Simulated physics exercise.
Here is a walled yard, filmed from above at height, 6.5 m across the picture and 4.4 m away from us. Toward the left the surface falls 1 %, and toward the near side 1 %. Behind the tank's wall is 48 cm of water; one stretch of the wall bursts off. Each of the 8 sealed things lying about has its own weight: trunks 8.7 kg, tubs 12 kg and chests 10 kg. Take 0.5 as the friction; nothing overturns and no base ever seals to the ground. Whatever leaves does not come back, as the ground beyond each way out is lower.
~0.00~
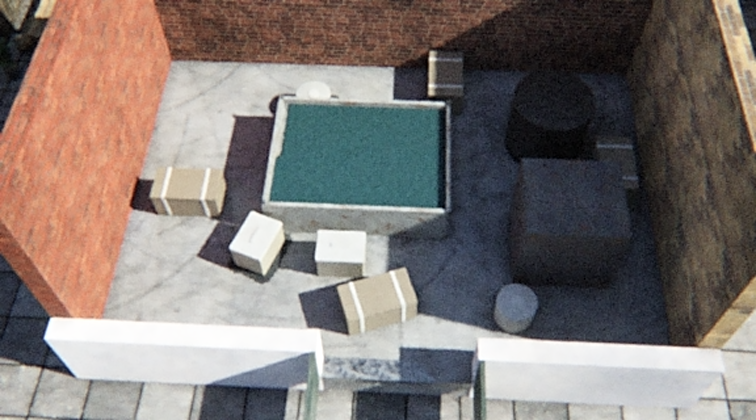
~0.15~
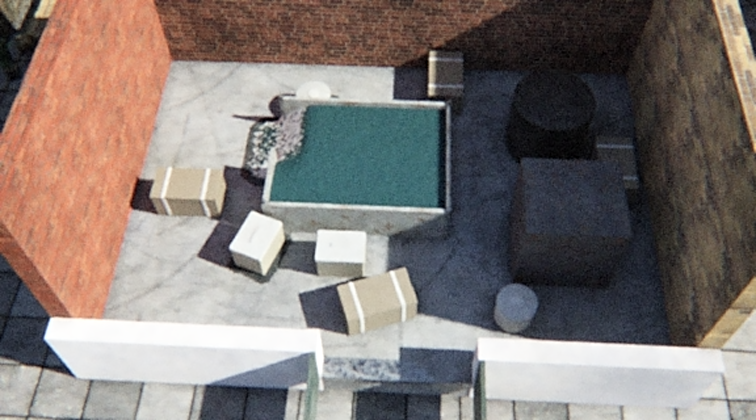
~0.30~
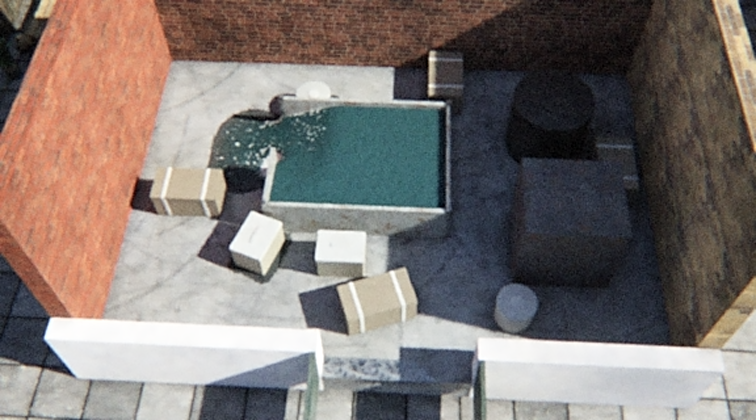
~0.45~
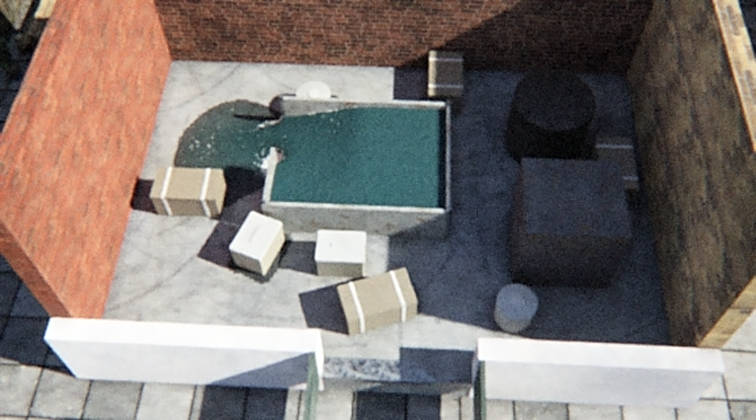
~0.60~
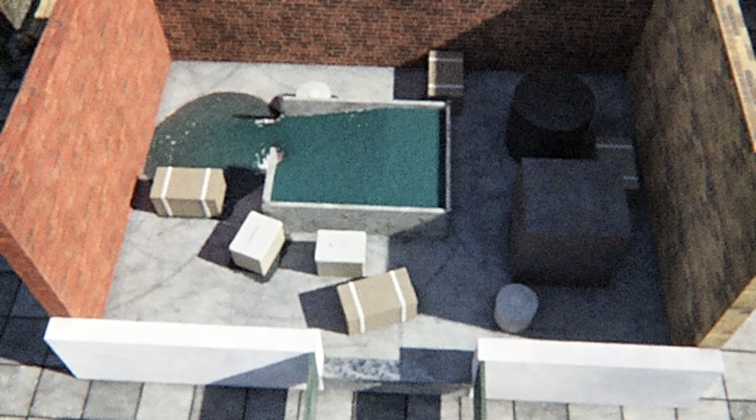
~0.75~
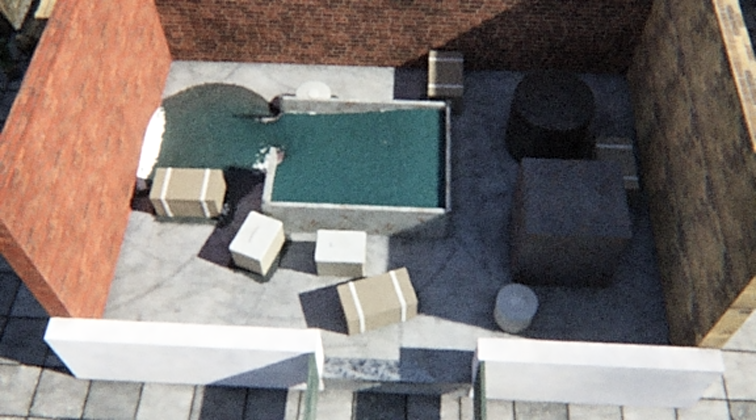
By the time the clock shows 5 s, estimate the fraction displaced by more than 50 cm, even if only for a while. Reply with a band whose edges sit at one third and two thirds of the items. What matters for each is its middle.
Band: One third to two thirds.
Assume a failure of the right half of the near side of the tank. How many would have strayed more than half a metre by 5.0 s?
In that case 3 of them.
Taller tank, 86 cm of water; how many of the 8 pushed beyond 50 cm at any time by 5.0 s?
The count would be 5.
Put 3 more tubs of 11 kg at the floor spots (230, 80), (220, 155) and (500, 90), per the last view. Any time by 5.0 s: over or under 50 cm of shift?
First exceeds it, second exceeds it, third falls shy.
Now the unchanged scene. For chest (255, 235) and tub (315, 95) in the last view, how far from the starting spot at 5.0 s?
Taking them in turn, I get 0 cm for the first and 200 cm for the second.
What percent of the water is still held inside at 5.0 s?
Around 100 % of the water.
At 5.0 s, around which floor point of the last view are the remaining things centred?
Mean position approx. (422, 218).
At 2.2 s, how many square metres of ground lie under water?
That flooded area is roughly 9.5 m2.
After 1.1 s 0 of 8 are over 50 cm from their spots; 0 afloat.
After 2.2 s 1 of 8 are over 50 cm from their spots; 0 afloat.
After 3.5 s 1 of 8 are over 50 cm from their spots; 0 afloat.
After 5.0 s 3 of 8 are over 50 cm from their spots, and 3 have been at some point; 2 afloat.
